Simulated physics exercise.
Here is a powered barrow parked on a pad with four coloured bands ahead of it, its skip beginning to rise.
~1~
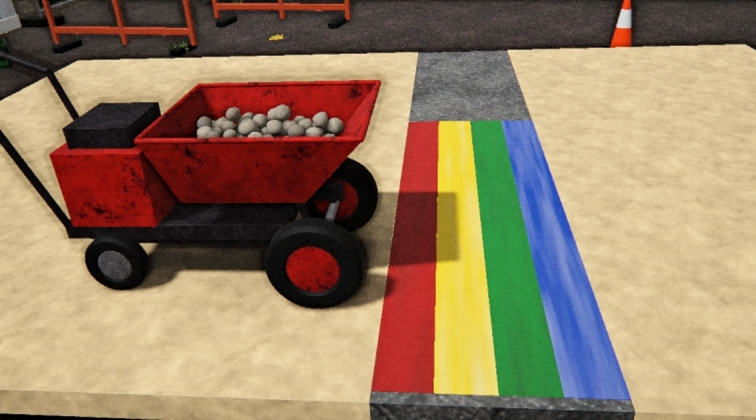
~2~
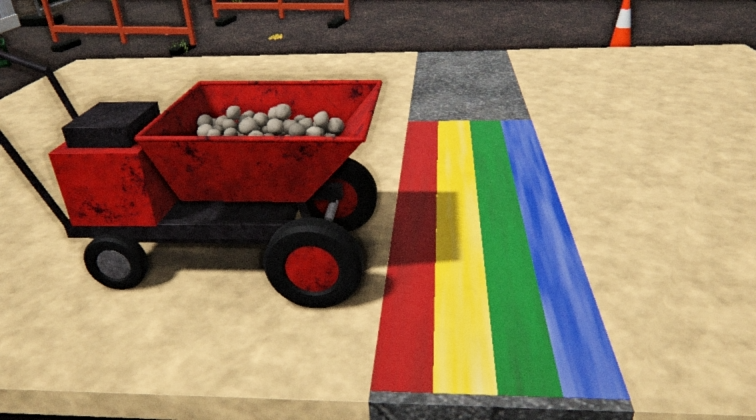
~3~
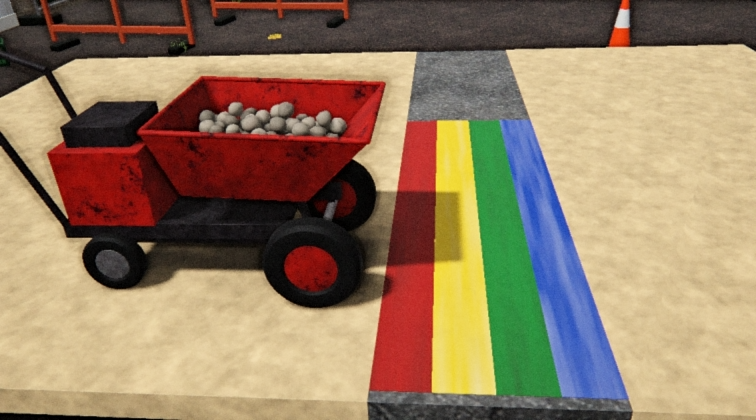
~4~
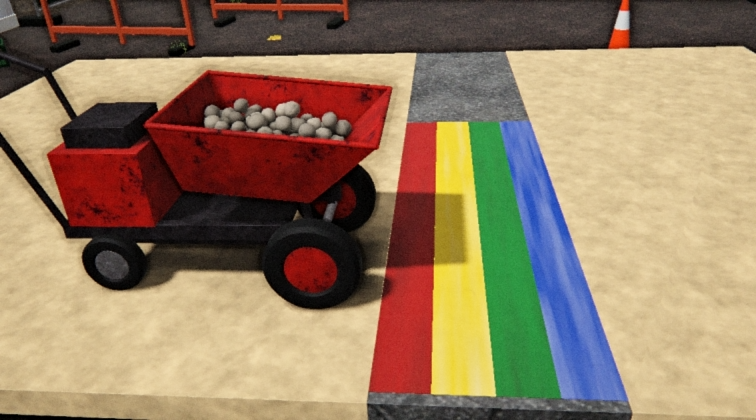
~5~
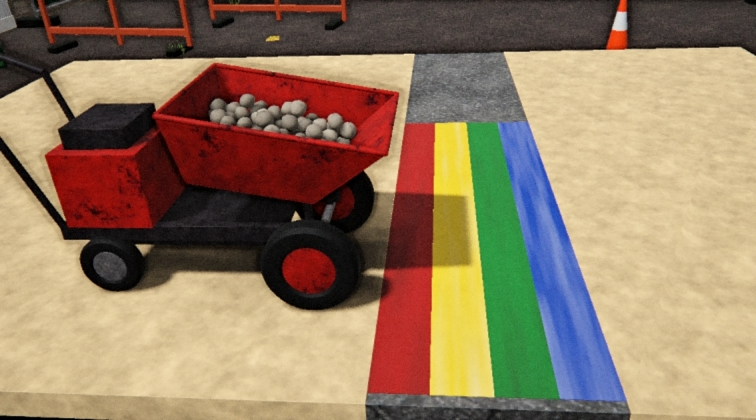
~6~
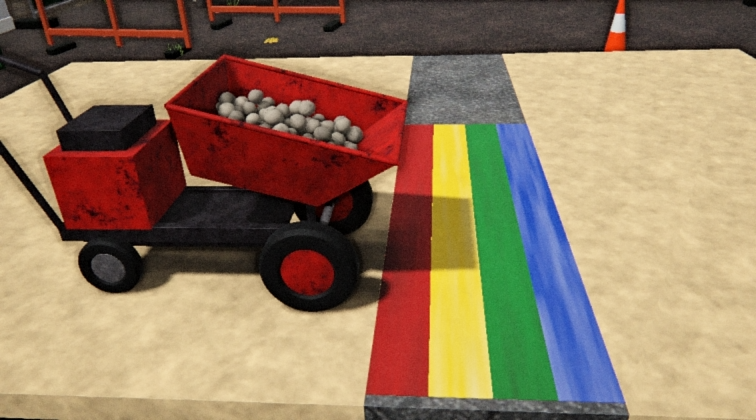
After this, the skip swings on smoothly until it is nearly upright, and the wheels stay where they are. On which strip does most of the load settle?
Most covered: The green band.
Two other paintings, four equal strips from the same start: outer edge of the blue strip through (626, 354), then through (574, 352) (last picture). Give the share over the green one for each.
In turn 40 and 40 in a hundred.
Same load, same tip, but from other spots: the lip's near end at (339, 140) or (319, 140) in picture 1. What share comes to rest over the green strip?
First some 30, then 30 per cent.
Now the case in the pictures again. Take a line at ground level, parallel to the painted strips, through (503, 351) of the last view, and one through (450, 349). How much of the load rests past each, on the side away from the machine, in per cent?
The first gives 60 %, the second 90 %.
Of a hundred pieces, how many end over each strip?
Red strip near 0; yellow strip near 20; green strip near 40; blue strip near 20.
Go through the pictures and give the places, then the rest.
The first picture shows lip of the skip near (361, 139), level; top of the load near (249, 127), river pebbles; red strip near (406, 339); yellow strip near (464, 341); green strip near (522, 342); blue strip near (582, 344).
The second picture shows lip of the skip near (363, 140), level; top of the load near (249, 126).
The third picture shows lip of the skip near (368, 142), tipped barely; top of the load near (252, 123).
The fourth picture shows lip of the skip near (376, 147), tipped a little; top of the load near (257, 121).
The fifth picture shows lip of the skip near (385, 154), tipped a little; top of the load near (234, 130).
The sixth picture shows lip of the skip near (396, 163), tipped clearly; top of the load near (241, 125); red strip near (401, 343); yellow strip near (458, 344); green strip near (517, 345); blue strip near (576, 347).
Shortly afterwards, skip tipped steeply; the whole lot in the skip.
Next, skip tipped steeply; the bulk in the skip; only a few over the yellow strip; a little over the green strip; only a few falling.
Some moments later, skip tipped right over; near a quarter in the skip; near a quarter over the yellow strip; near a third over the green strip; near a quarter over the blue strip; a little off the paint.
In the end, skip tipped right over; a little in the skip; none at all over the red strip; near a quarter over the yellow strip; near a third over the green strip; near a quarter over the blue strip; a little off the paint.
